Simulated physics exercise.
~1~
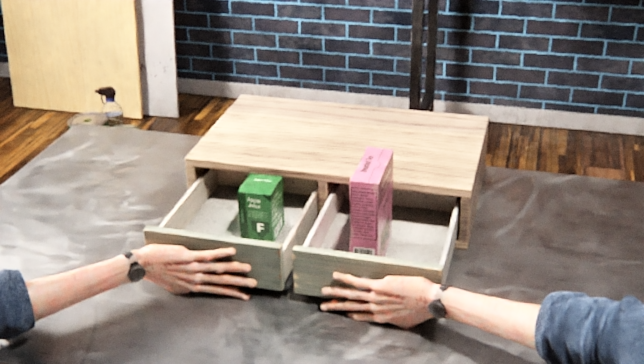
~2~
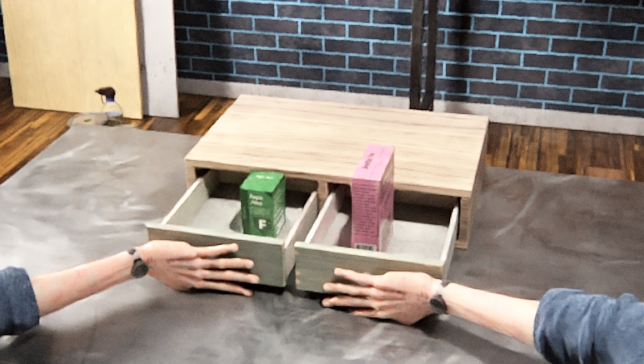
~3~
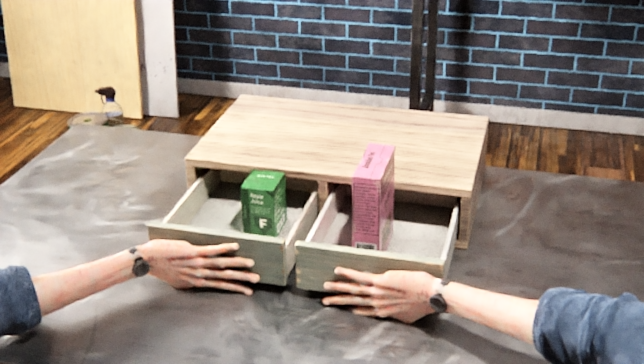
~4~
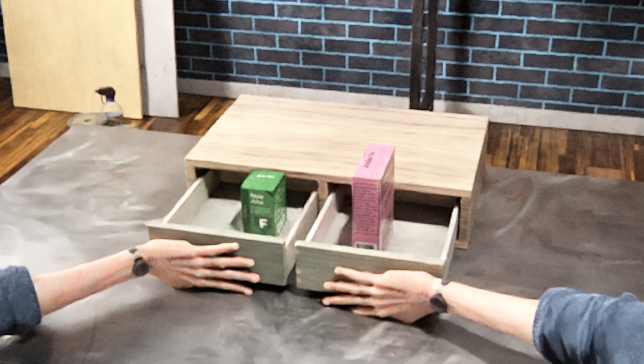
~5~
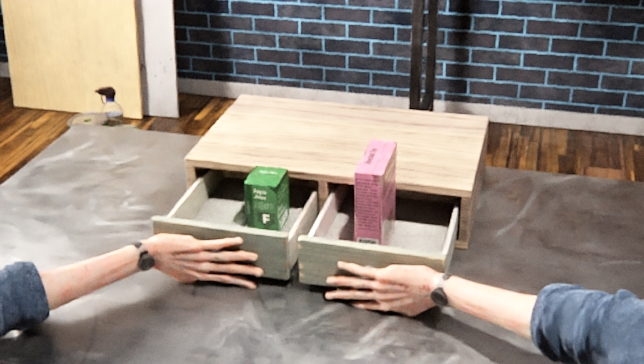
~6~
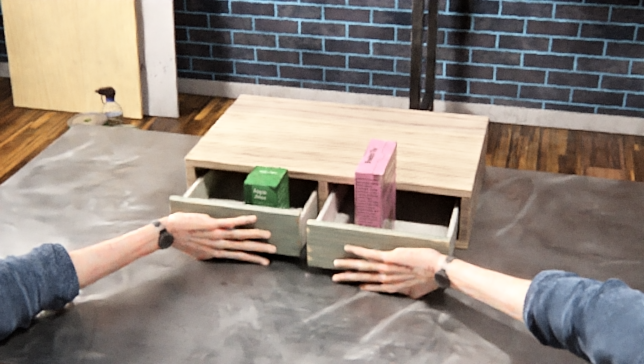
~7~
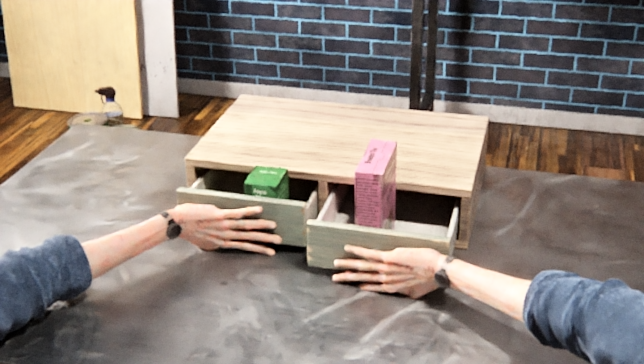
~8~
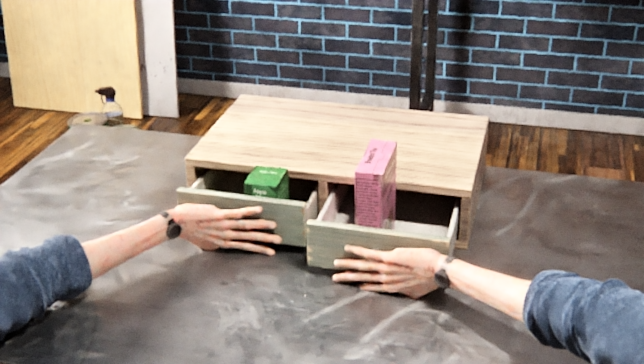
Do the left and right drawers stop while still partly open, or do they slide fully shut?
Both drawers stop short of closing, so the left one and the right one are each still partly open at the end.
